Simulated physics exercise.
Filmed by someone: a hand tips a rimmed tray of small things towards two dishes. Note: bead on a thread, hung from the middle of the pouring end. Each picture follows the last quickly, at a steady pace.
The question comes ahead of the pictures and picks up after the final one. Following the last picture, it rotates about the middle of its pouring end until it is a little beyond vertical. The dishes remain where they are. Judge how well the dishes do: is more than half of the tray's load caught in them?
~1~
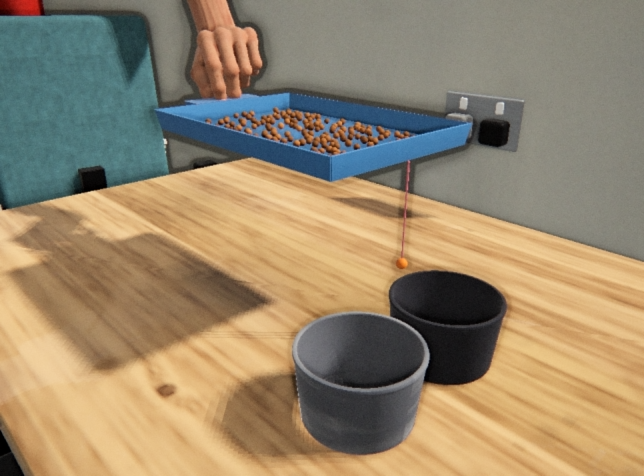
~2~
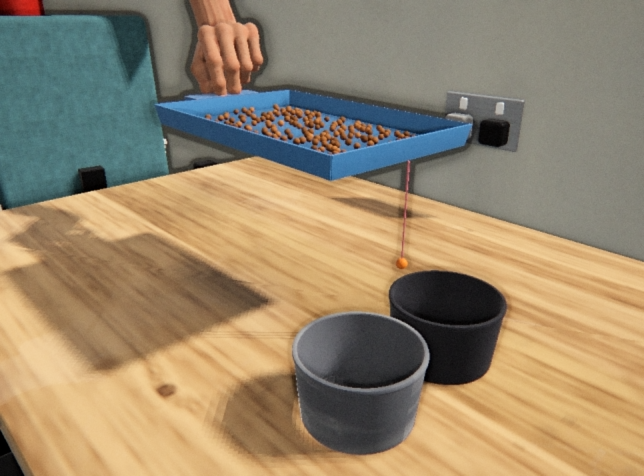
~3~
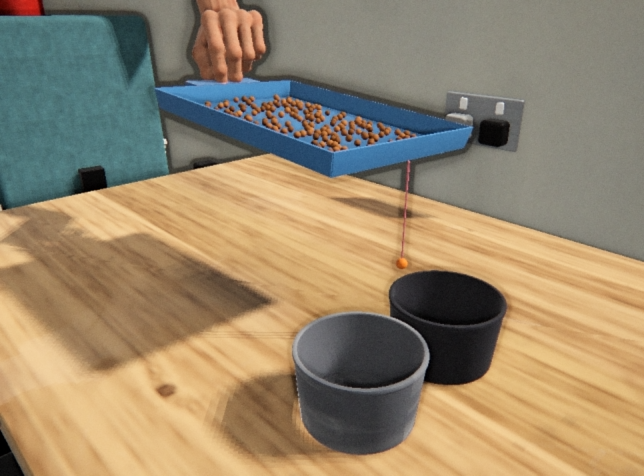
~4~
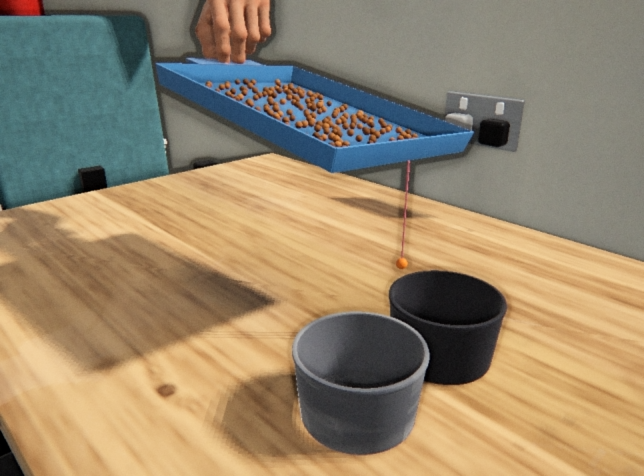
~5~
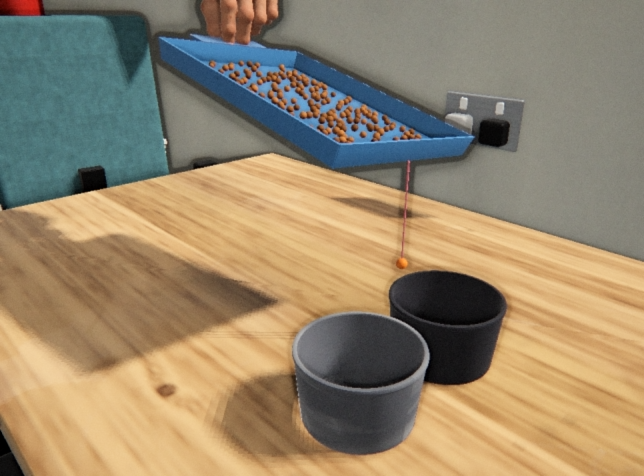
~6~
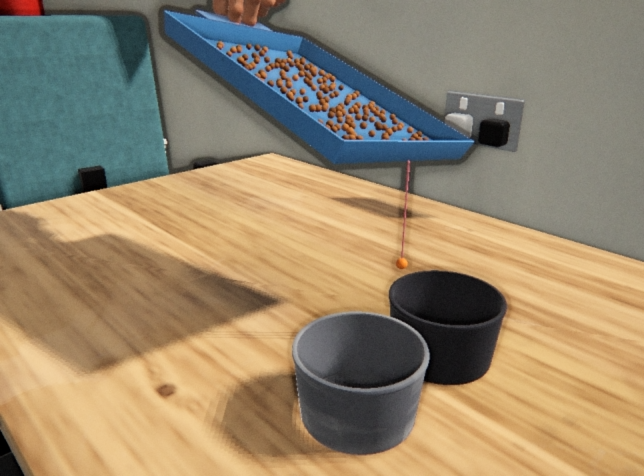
No, less than half is caught.
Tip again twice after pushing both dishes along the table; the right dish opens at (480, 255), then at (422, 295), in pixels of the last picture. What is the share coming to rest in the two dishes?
You'd get 90 in a hundred first and 0 in a hundred after that.
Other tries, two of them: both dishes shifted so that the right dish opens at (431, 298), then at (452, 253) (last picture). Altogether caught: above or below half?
A minority, then a majority.
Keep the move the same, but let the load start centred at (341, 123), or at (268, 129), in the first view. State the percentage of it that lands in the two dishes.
Roughly 0 and 0 percent, in that order.
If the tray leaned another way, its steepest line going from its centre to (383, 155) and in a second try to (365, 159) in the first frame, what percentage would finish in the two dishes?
In order, some 70 % and some 80 %.
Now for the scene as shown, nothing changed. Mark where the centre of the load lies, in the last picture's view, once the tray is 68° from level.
I'd mark the middle close to (444, 160).
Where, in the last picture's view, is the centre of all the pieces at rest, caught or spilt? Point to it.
Somewhere close to (492, 312) in the last picture.
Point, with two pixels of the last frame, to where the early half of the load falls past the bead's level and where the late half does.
For the early half I get (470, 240), and for the late half (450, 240).
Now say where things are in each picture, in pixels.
Corners of the pouring end near (331, 155) and (466, 123), level; middle of the load near (311, 134), cereal balls; left dish near (410, 406); right dish near (493, 343); bead on its thread near (402, 264), in the first frame.
Corners of the pouring end near (332, 154) and (466, 124), level; middle of the load near (311, 132), in the second frame.
Corners of the pouring end near (333, 151) and (467, 127), tipped barely, lowest at the right corner; middle of the load near (311, 126), in the third frame.
Corners of the pouring end near (337, 146) and (468, 131), tipped a little, lowest at the right corner; middle of the load near (313, 116), in the fourth frame.
Corners of the pouring end near (340, 142) and (469, 135), tipped clearly, lowest at the right corner; middle of the load near (317, 107), in the fifth frame.
Corners of the pouring end near (344, 138) and (469, 140), tipped clearly, lowest at the right corner; middle of the load near (326, 100), all but a few on the move; left dish near (410, 406); right dish near (493, 343), in the sixth frame.
Shortly afterwards, tray tipped steeply; the bulk on the tray; only a few in the right dish; a little outside both; near a quarter in the air.
Next, tray tipped past a quarter turn; a little on the tray; only a few in the right dish; near two thirds outside both; near a quarter in the air.
Some moments later, tray tipped past a quarter turn; a little in the right dish; all but a few outside both.
In the end, tray tipped past a quarter turn; none at all in the left dish; a little in the right dish; all but a few outside both.
